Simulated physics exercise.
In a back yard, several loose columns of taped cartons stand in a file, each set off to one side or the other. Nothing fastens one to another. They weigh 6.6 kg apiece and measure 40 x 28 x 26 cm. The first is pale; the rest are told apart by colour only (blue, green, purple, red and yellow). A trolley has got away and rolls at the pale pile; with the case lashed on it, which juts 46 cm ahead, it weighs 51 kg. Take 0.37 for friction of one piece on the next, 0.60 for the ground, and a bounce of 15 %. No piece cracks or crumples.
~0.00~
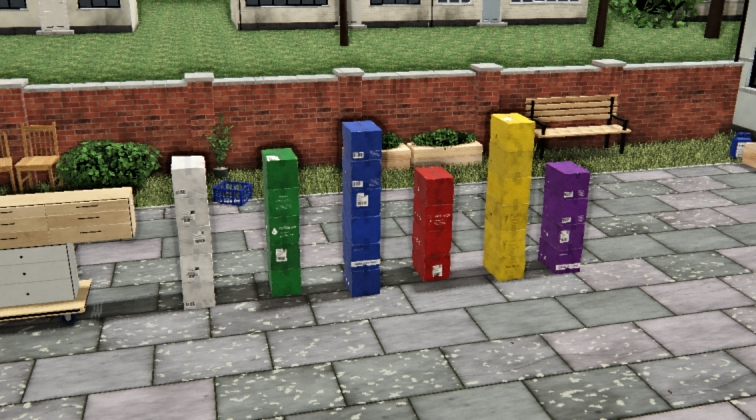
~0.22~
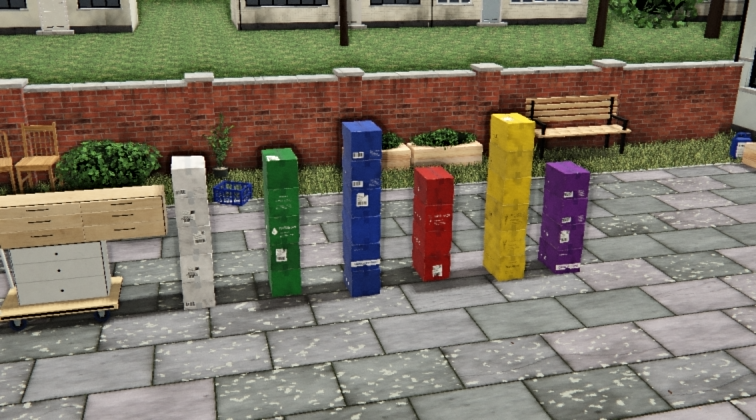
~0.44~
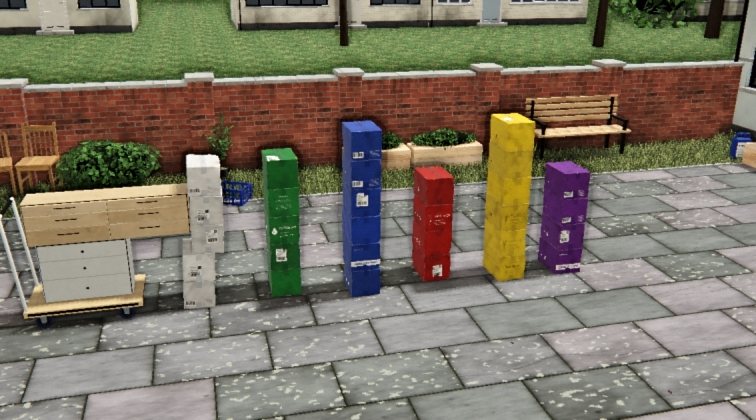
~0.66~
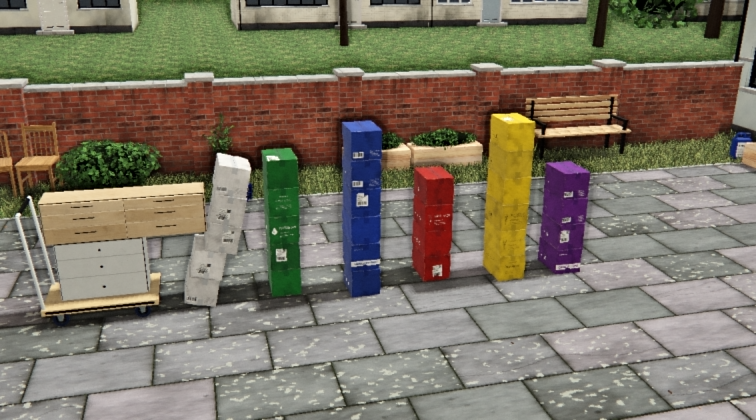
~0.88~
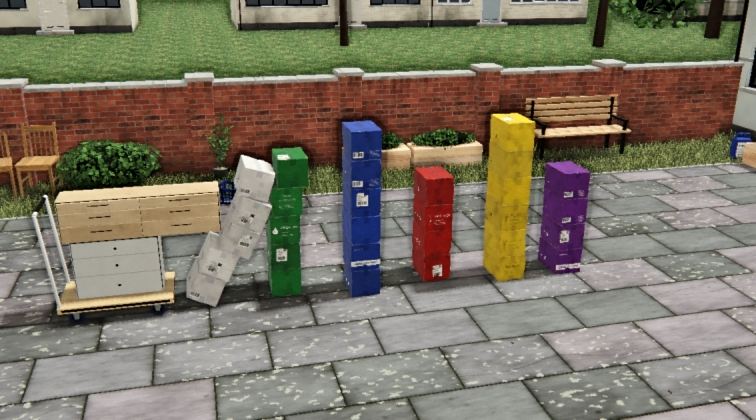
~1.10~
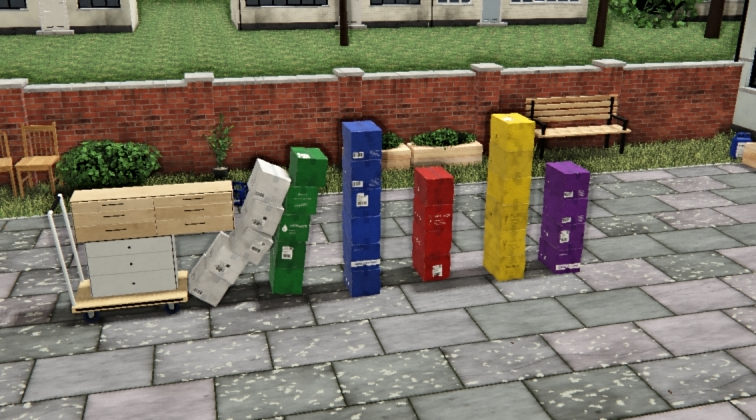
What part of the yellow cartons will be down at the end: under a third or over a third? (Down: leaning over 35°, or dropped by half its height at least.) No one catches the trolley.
It comes to more than a third.
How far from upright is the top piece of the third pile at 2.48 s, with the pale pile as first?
About 40°.
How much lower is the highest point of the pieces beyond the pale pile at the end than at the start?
About 100 cm.
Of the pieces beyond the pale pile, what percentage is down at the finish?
Roughly 100 per cent of them.
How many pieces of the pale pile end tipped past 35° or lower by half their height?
The count is 5.
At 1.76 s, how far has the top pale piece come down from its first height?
Roughly 40 cm.
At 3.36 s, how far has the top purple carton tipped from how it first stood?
Some 50°.
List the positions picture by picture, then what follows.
In the first frame (we follow the side turned to the camera), load (123, 211) 36 cm short; top yellow carton (521, 137); top purple carton (577, 186); no other piece has moved.
The second frame shows load (157, 208) 9 cm short; top yellow carton (521, 137).
The third frame shows load (182, 206) 12 cm in; top yellow carton (521, 137).
The fourth frame shows load (198, 205) 25 cm in, top of the pale pile leaning 14°; top yellow carton (521, 137); no other piece has moved.
The fifth frame shows load (213, 204) 38 cm in, top of the pale pile leaning 19°; top yellow carton (521, 137); top green carton (293, 173) displaced 9 cm; 2 stirred so far.
The sixth frame shows load (226, 203) 50 cm in, top of the pale pile leaning 25°; top yellow carton (521, 137); top green carton (312, 173) tipped 7°; steepest lean 7°, the carton at (302, 201); 5 stirred so far.
Around 1.76 s, 5 of the pale pile down; none of the 6 yellow cartons down (3 of 25 in all colours); top yellow carton unmoved; top green carton tipped 27°, 14 cm lower.
Around 2.48 s, 5 of the pale pile down; none of the 6 yellow cartons down (13 of 25 in all colours); top yellow carton tipped 5°; top green carton tipped 56°, 77 cm lower.
Around 3.36 s, 5 of the pale pile down; 6 of the 6 yellow cartons down (25 of 25 in all colours); top yellow carton tipped 36°, 47 cm lower; top red carton upside down.
Finally (4.8 s), 5 of the pale pile down; 6 of the 6 yellow cartons down (25 of 25 in all colours); top yellow carton upside down; top blue carton upside down. That is 100 per cent. Seen by the last camera, middles, top blue carton near (602, 290).
